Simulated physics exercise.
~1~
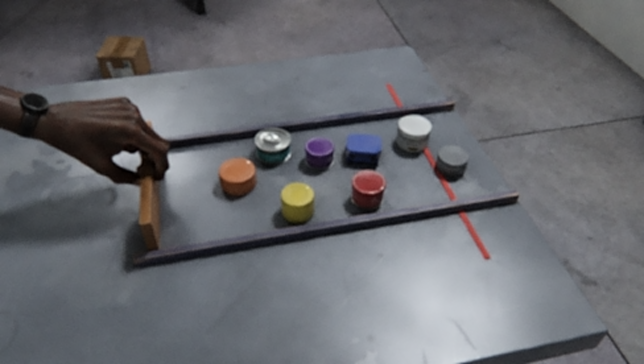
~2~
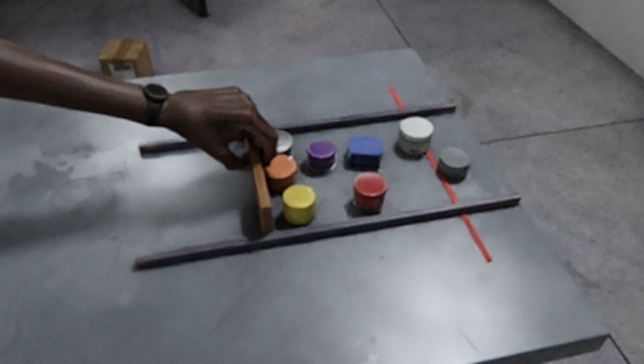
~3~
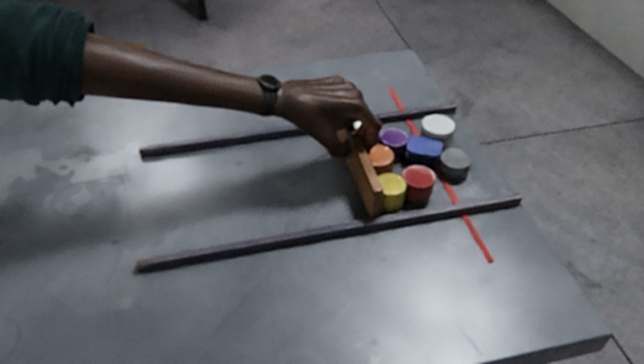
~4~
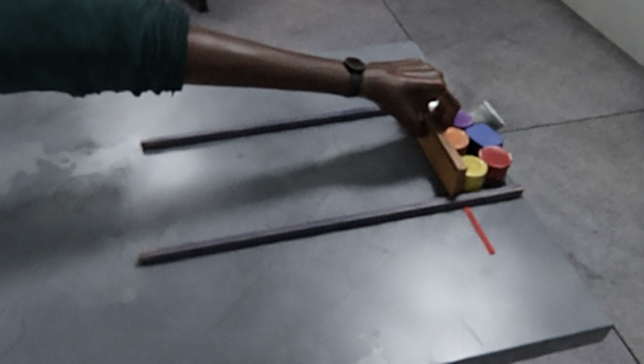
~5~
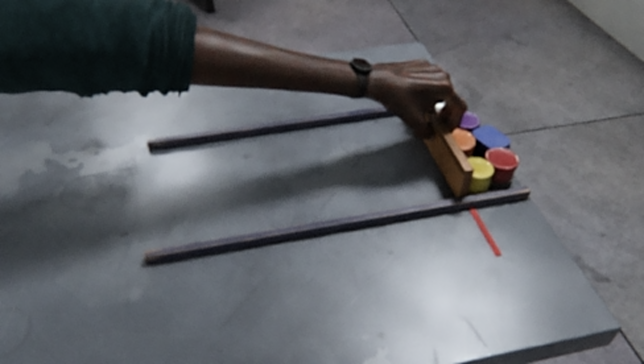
A hand pushed a wooden board to the right between two dark rails, sweeping a scatter of small colourful tubs and lids together past the red tape to the table's edge, where the white and grey tubs fell off while the others stayed bunched against the board.
